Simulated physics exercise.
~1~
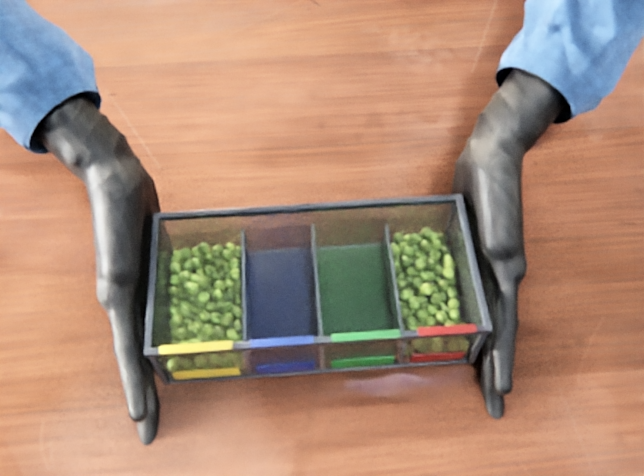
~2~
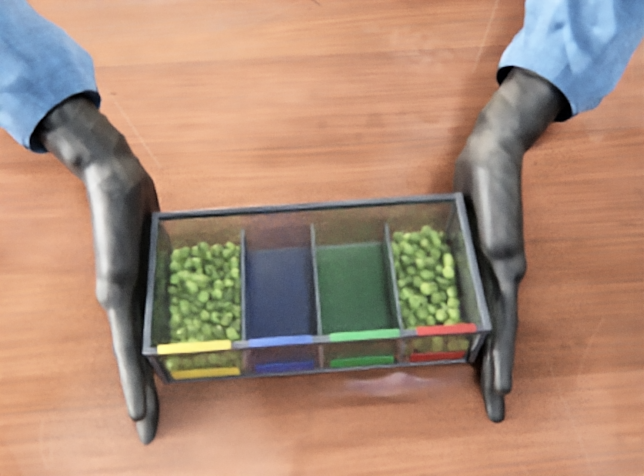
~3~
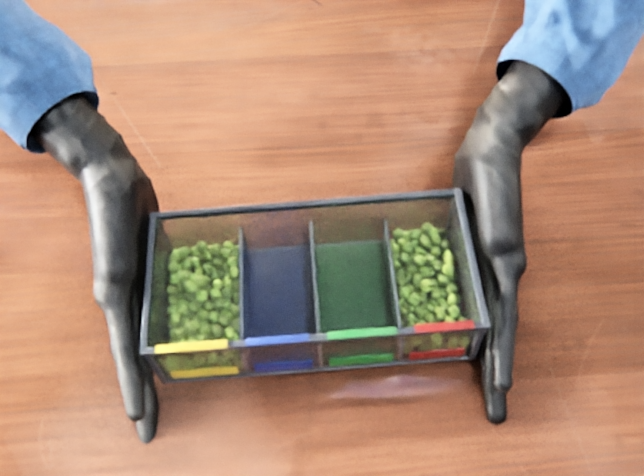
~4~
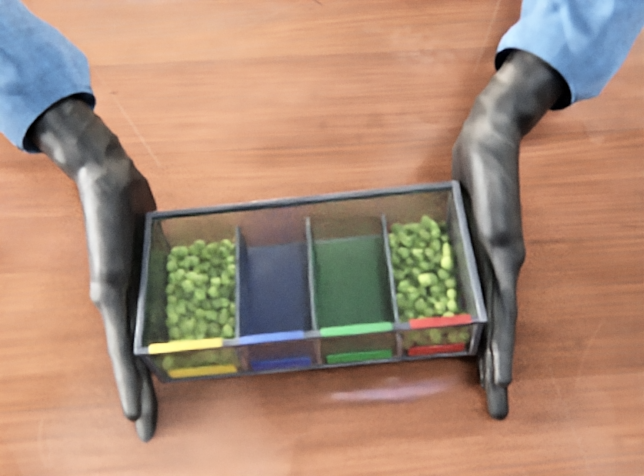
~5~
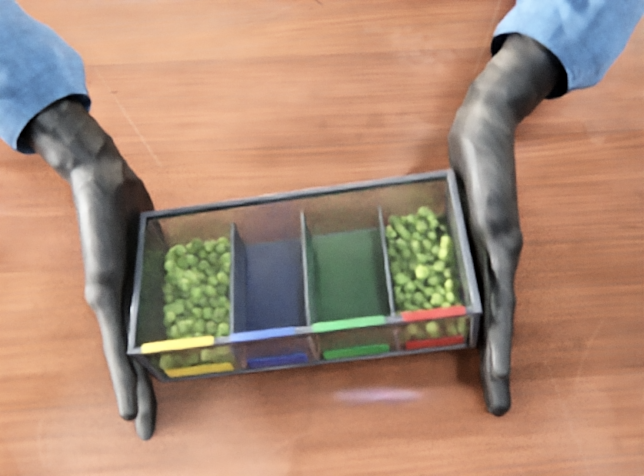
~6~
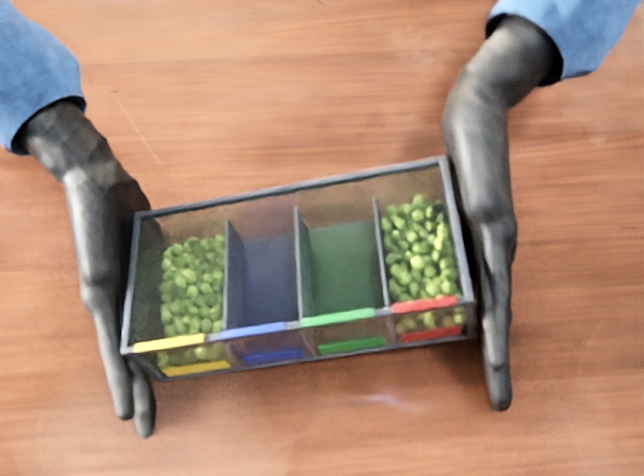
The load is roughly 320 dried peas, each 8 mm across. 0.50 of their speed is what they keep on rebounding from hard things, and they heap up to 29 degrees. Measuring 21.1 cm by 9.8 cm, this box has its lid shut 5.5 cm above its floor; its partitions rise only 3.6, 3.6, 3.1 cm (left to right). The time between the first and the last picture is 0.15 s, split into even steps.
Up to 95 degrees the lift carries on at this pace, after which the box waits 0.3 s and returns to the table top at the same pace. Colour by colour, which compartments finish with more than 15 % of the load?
Red compartment: No, blue compartment: No, green compartment: No, yellow compartment: Yes.
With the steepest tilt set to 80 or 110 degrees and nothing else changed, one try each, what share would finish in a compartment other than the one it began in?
About 25 and 45 per cent.
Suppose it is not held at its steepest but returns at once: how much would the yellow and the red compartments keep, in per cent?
Then yellow keeps 85% and red keeps 0%.
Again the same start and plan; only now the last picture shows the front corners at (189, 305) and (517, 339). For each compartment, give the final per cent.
Per cent by compartment: Red 75, blue 10, green 10, yellow 5.
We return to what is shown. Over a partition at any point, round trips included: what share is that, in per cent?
Roughly 45 per cent.
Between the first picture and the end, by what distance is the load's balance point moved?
Measured shift: Some 7.0 cm.
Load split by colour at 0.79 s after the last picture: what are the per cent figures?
Red = 10, blue = 10, green = 10, yellow = 70 (per cent).
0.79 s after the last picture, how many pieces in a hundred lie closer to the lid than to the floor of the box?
I'd put it at some 60 percent.
Then, 0.79 s after the last picture, tilt 95 degrees; red 10 %, blue 10 %, green 10 %, yellow 70 %.
Then, 1.31 s after the last picture, tilt 53 degrees; blue 5 %, green 5 %, yellow 90 %.
Then, 1.90 s after the last picture, tilt 0 degrees; blue 5 %, green 5 %, yellow 90 %.
In the end, red 0 %, blue 5 %, green 5 %, yellow 90 %.
